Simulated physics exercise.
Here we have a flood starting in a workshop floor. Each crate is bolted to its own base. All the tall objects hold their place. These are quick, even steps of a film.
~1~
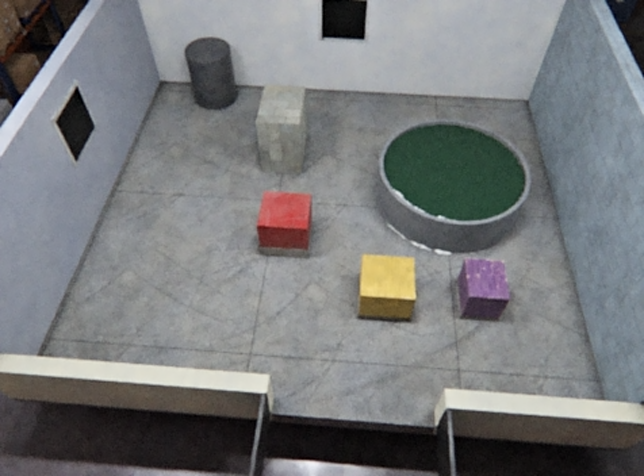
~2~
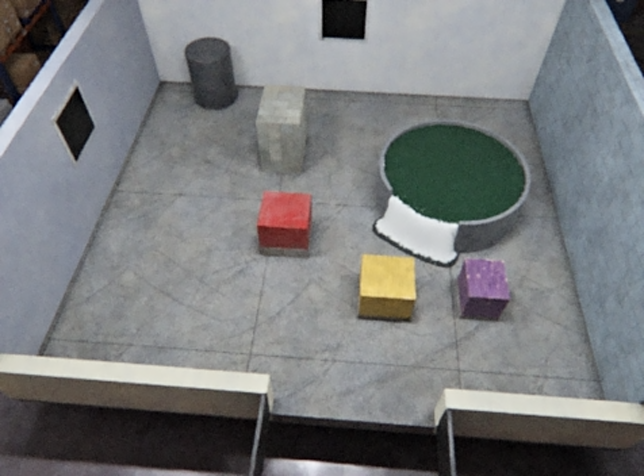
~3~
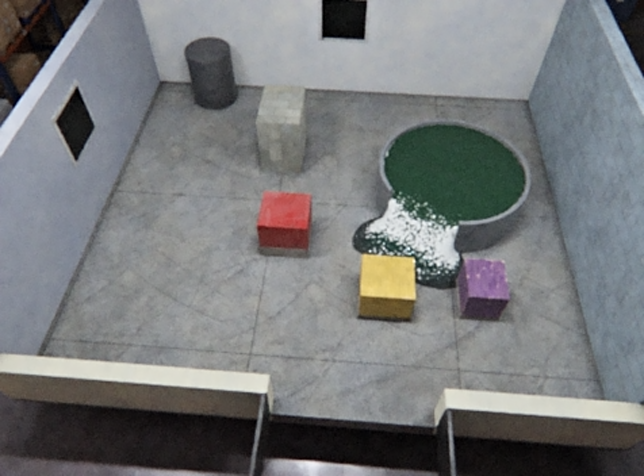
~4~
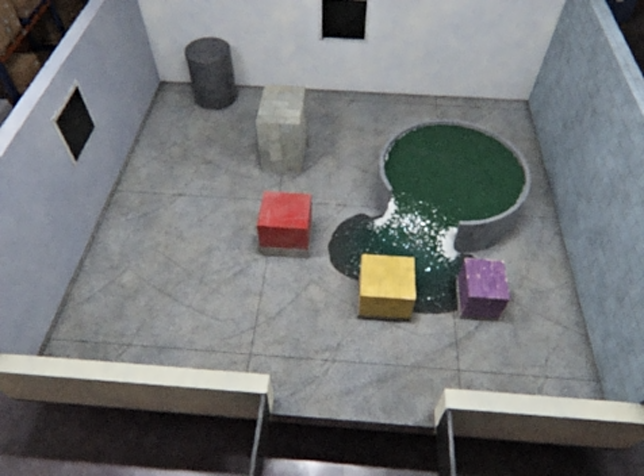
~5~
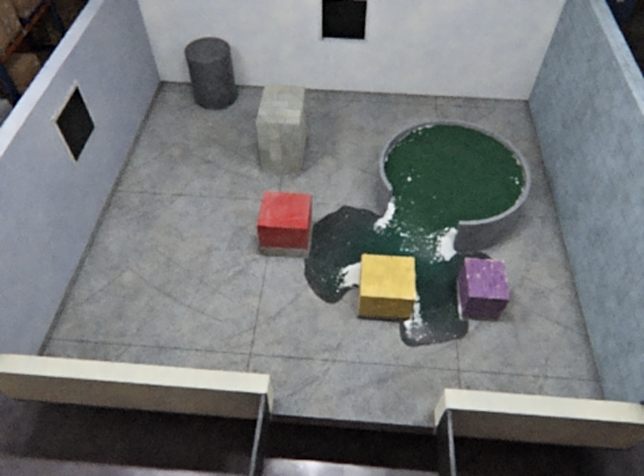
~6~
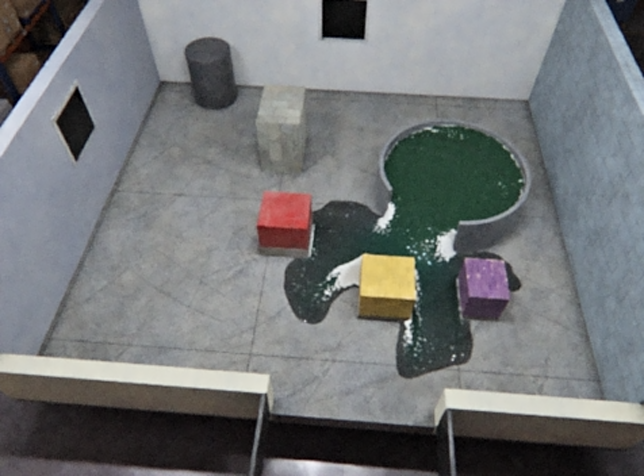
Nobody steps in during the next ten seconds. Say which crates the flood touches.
In the end: The purple crate is soaked; the red crate is soaked; the yellow crate is soaked.
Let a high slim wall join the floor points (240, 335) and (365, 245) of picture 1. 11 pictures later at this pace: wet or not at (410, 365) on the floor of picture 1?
There: Wet.
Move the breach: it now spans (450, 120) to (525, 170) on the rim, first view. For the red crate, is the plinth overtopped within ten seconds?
One by one: Red is safe.
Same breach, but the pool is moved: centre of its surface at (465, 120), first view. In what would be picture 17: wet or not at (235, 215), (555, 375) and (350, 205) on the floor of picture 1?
As listed: Under water, not flooded, awash.
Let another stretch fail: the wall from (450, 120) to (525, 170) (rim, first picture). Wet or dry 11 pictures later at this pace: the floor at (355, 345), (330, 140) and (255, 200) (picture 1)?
As listed: Not flooded, clear, dry.
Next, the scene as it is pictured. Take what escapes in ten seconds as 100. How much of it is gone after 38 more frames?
I make it 75 per cent.
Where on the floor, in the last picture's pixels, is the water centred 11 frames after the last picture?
At about (406, 239).
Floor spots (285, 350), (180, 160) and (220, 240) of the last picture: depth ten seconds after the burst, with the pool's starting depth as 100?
In that order: 4, 4 and 2 per cent.
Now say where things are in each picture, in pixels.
The first frame shows the round pool at (453, 170) is whole and still.
In the second frame, water pours out at (416, 232) and has run to (450, 263).
In the third frame, the front is at (451, 282), out from the gap at (416, 233).
In the fourth frame, the front is at (337, 261), out from the gap at (415, 234).
In the fifth frame, water pours out at (415, 234) and has run to (316, 285).
In the sixth frame, water pours out at (415, 234) and has run to (301, 313).
A moment on, water covers 20 % of the floor; the purple crate water round its plinth, the red crate water round its plinth, the yellow crate water round its plinth.
Next, water covers 35 % of the floor; the purple crate water round its plinth, the red crate water round its plinth, the yellow crate water round its plinth.
Then, water covers 55 % of the floor; the purple crate water round its plinth, the red crate water round its plinth, the yellow crate water round its plinth.
Later, water covers 85 % of the floor; the purple crate water round its plinth, the red crate water round its plinth, the yellow crate water round its plinth.
In the end, water covers 100 % of the floor; the purple crate was topped, the red crate was topped, the yellow crate was topped.
